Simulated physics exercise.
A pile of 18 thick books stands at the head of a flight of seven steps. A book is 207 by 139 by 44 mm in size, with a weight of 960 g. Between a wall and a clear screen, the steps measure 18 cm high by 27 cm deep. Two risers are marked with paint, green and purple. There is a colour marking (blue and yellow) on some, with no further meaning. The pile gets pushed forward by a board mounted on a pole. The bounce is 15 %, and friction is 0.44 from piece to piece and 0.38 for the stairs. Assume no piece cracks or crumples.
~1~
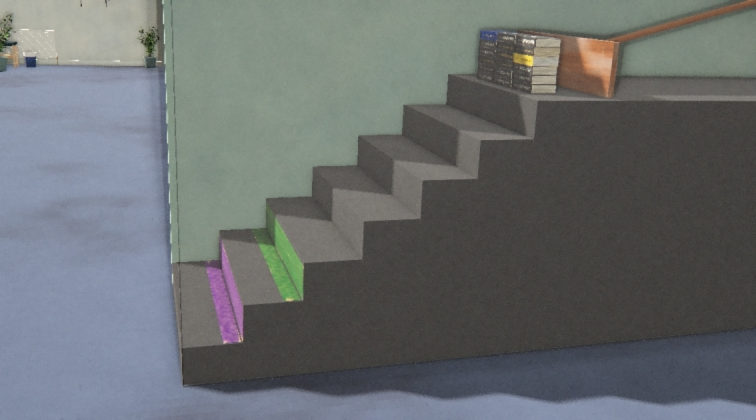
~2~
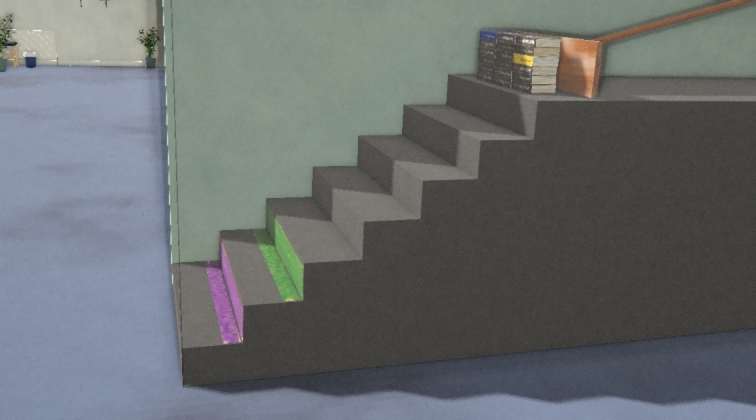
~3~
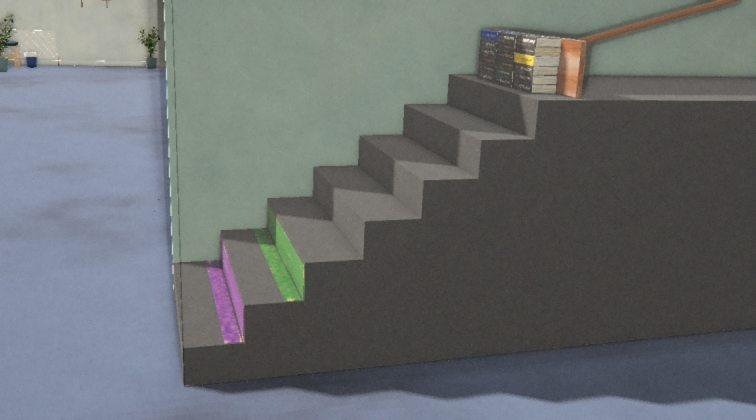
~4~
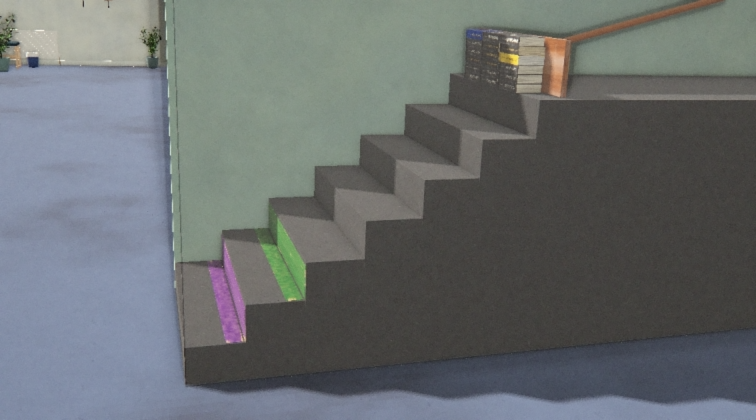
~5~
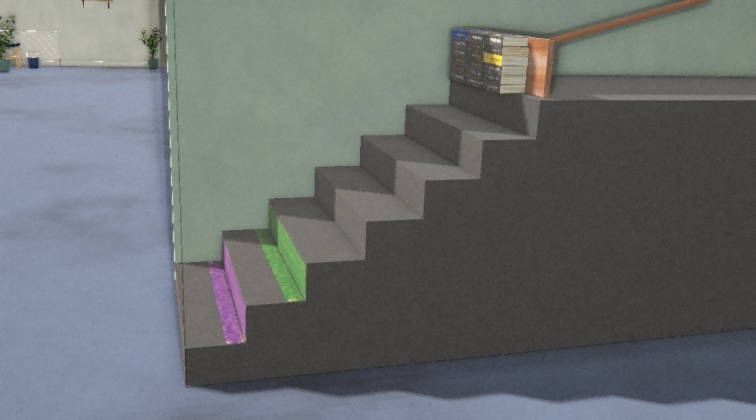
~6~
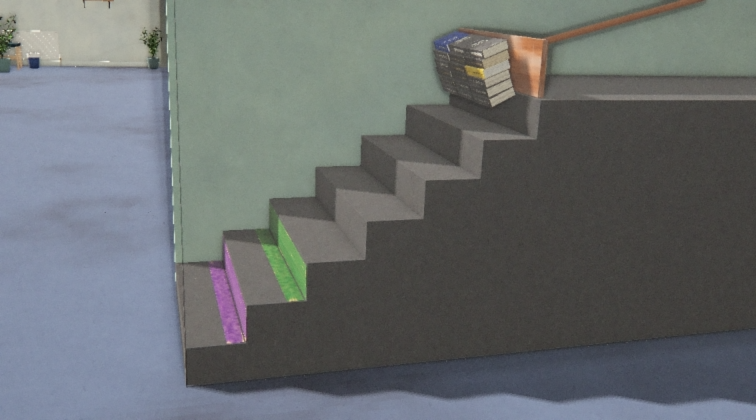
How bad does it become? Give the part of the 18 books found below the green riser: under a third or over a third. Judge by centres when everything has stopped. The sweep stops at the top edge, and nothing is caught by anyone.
Short of a third.
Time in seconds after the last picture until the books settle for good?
Time: About 2.5 s.
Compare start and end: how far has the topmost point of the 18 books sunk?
31 cm.
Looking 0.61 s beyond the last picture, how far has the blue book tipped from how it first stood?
Tilt: Approx. 60°.
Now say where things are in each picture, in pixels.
In the first picture (each place is the centre of the face we see best), board (616, 54) 39 cm from the edge; purple riser, near end, (230, 334); green riser, near end, (288, 293); blue book (488, 35); yellow book (546, 62); all in place.
Board (599, 54) 31 cm from the edge; yellow book (545, 62), in the second picture.
Board (584, 53) 22 cm from the edge; blue book (488, 35), in the third picture.
Board (568, 52) 13 cm from the edge; blue book (474, 35) moved 9 cm; yellow book (531, 61) moved 9 cm; 18 have shifted, in the fourth picture.
Board (551, 52) 43 mm from the edge; blue book (458, 35) moved 18 cm; yellow book (515, 61) moved 18 cm; 18 have shifted, in the fifth picture.
Board (545, 52) 10 mm from the edge, stopped; purple riser, near end, (233, 334); green riser, near end, (292, 293); blue book (441, 47) tilted 24°, 39 mm lower; yellow book (496, 69) tilted 22°, 41 mm lower; steepest lean 28°, the book at (449, 90); 18 have shifted, in the sixth picture.
Then, 0.13 s later than the last frame, none of the 18 books below the green riser, 18 disturbed; blue book tilted 59°, 21 cm lower; yellow book tilted 53°, 23 cm lower.
Then, 0.61 s later than the last frame, 2 of the 18 books below the green riser; yellow book on its side; blue book tilted 63°, 74 cm lower.
When it is over, 2 of the 18 books below the green riser; blue book 94 cm lower; yellow book 67 cm lower. That is 11 per cent. In pixels of the last frame, middles, blue book near (295, 217), yellow book near (381, 197).
